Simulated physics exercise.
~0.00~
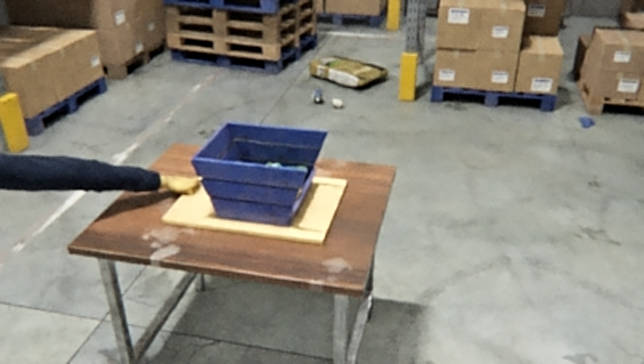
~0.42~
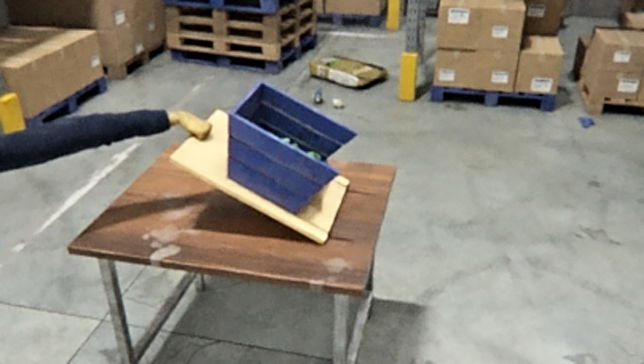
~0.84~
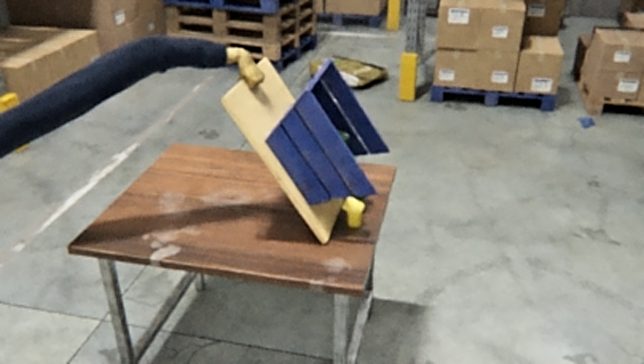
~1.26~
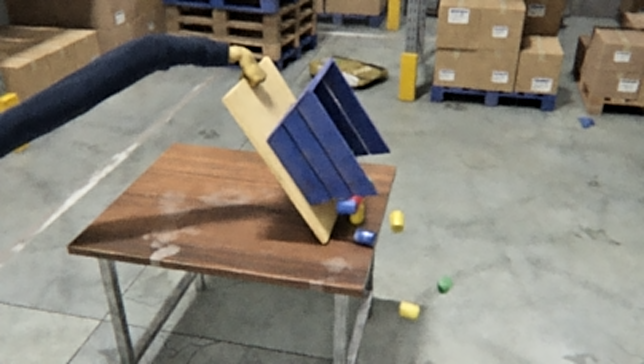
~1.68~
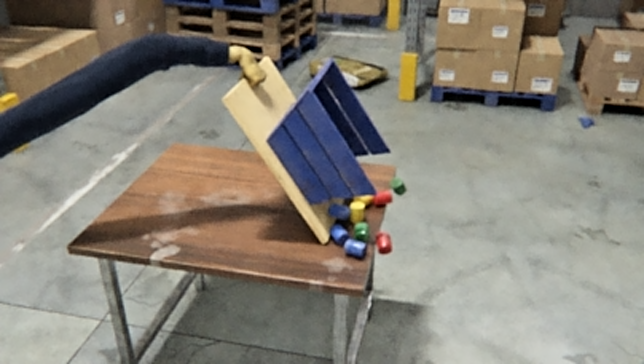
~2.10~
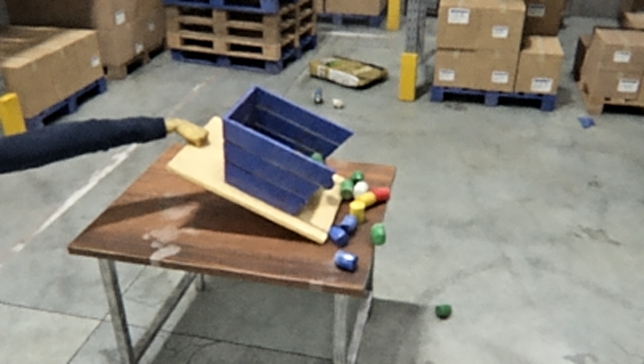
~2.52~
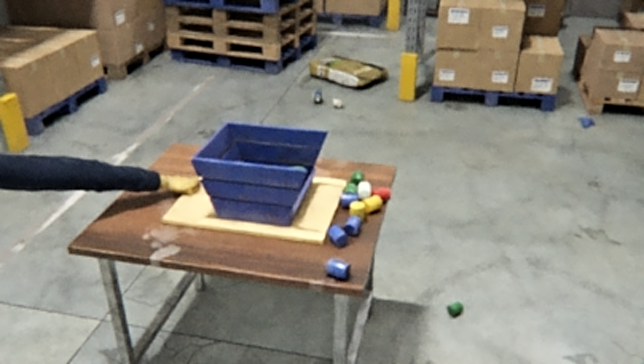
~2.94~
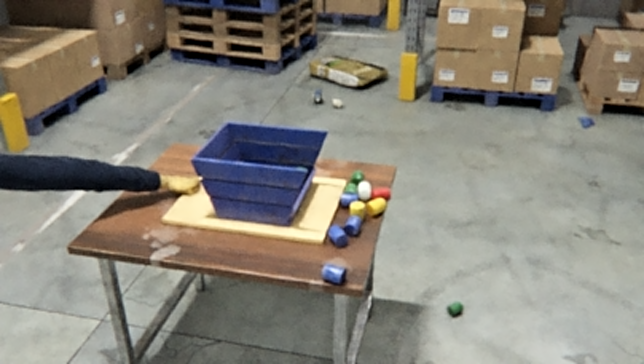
The video shows a gloved hand raising the left end of a board holding a blue tote on a table, tilting it steeply right so small colourful jars spill onto the table and floor. The hand lowers the board flat, leaving jars scattered beside the tote and a green one on the floor.
